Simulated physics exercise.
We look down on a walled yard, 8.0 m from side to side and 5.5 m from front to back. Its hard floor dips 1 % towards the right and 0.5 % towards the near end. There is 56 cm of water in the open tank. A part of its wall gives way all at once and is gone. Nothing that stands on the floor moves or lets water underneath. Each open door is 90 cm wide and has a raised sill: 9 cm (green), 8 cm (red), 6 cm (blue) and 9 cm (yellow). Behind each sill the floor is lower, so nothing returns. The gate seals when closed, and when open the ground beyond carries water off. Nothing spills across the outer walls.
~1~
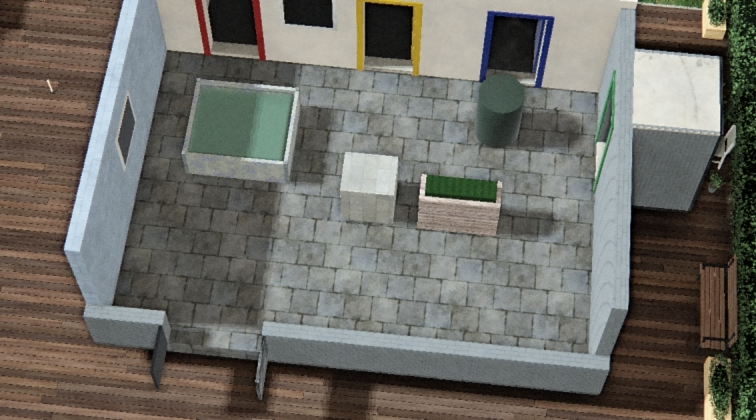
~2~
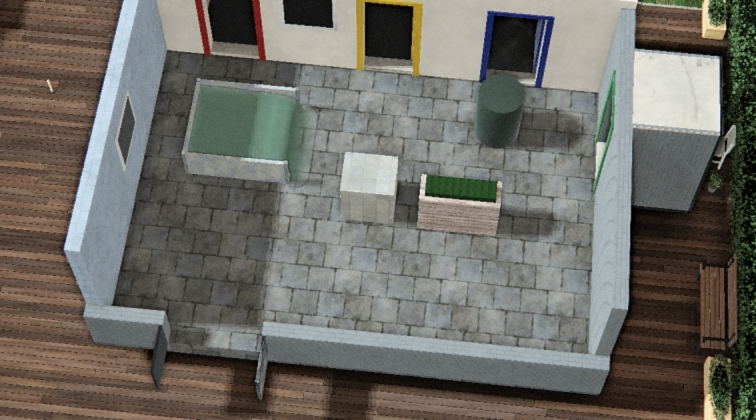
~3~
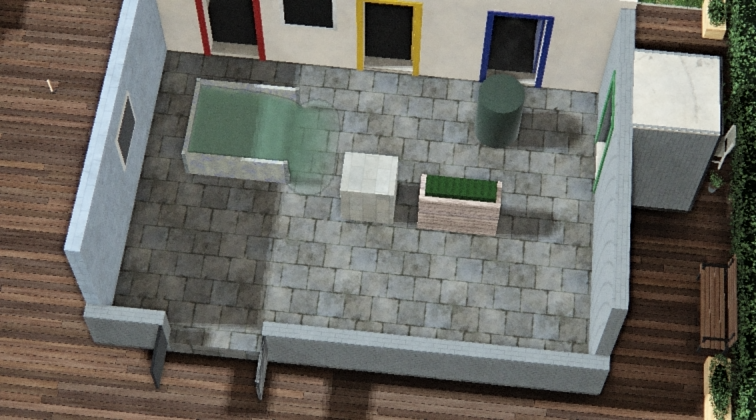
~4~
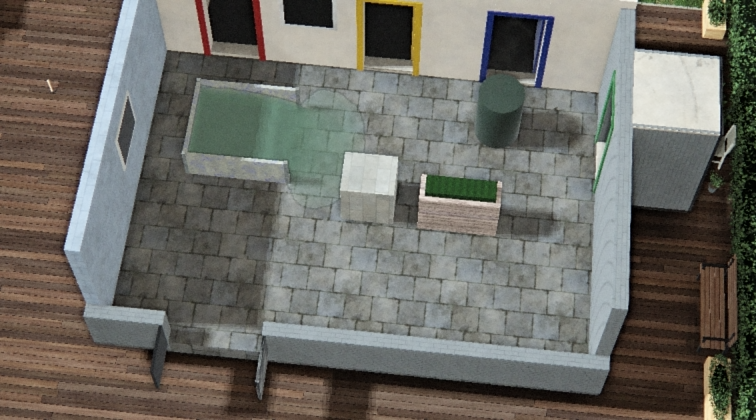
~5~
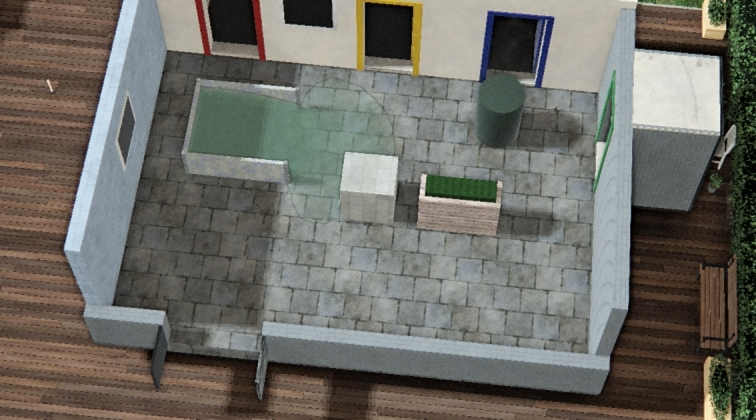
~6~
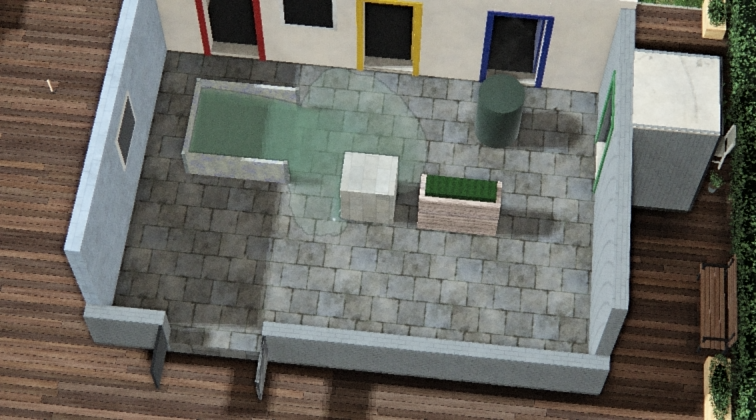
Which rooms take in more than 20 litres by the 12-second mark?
The water let in: At the green door it passes the limit; at the red door it stays under the limit; at the blue door it goes over the limit; at the yellow door it does not reach the limit.
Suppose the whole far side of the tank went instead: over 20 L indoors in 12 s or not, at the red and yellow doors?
Against that limit: Red over, yellow under.
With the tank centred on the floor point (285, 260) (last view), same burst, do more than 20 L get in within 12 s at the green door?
Then: Green under.
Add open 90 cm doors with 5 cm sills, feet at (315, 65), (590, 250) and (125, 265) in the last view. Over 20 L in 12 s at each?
In turn: Below, past it, not over.
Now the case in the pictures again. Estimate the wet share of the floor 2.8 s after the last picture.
Near 50 per cent is wet.
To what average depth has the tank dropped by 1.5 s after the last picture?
About 15 cm.
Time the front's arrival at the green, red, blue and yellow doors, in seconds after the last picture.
Arrival: Green 1.1 s, red not within the 12 s, blue 1.0 s, yellow 0.2 s.
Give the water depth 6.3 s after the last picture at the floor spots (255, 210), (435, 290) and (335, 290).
Roughly 0, 4 and 1 cm, in turn.
Then, 0.7 s after the last picture water covers 25 % of the floor and is deepest (22 cm) near (299, 161); green door not reached, red door not reached, blue door not reached, yellow door 9 cm at the sill, 0 L in.
Then, 1.5 s after the last picture water covers 40 % of the floor and is deepest (24 cm) near (594, 200); green door 14 cm at the sill, 3 L in, red door not reached, blue door 13 cm at the sill, 2 L in, yellow door 9 cm at the sill, 1 L in.
Then, 2.8 s after the last picture water covers 50 % of the floor and is deepest (22 cm) near (597, 130); green door 17 cm at the sill, 44 L in, red door not reached, blue door 10 cm at the sill, 34 L in, yellow door 6 cm at the sill, 1 L in.
Then, 6.3 s after the last picture water covers 60 % of the floor and is deepest (16 cm) near (587, 373); green door 8 cm at the sill, 67 L in, red door not reached, blue door 6 cm at the sill, 46 L in, yellow door 3 cm at the sill, 2 L in.
Then, 11.3 s after the last picture water covers 75 % of the floor and is deepest (9 cm) near (587, 373); green door 6 cm at the sill, 68 L in, red door not reached, blue door 3 cm at the sill, 46 L in, yellow door 3 cm at the sill, 2 L in.
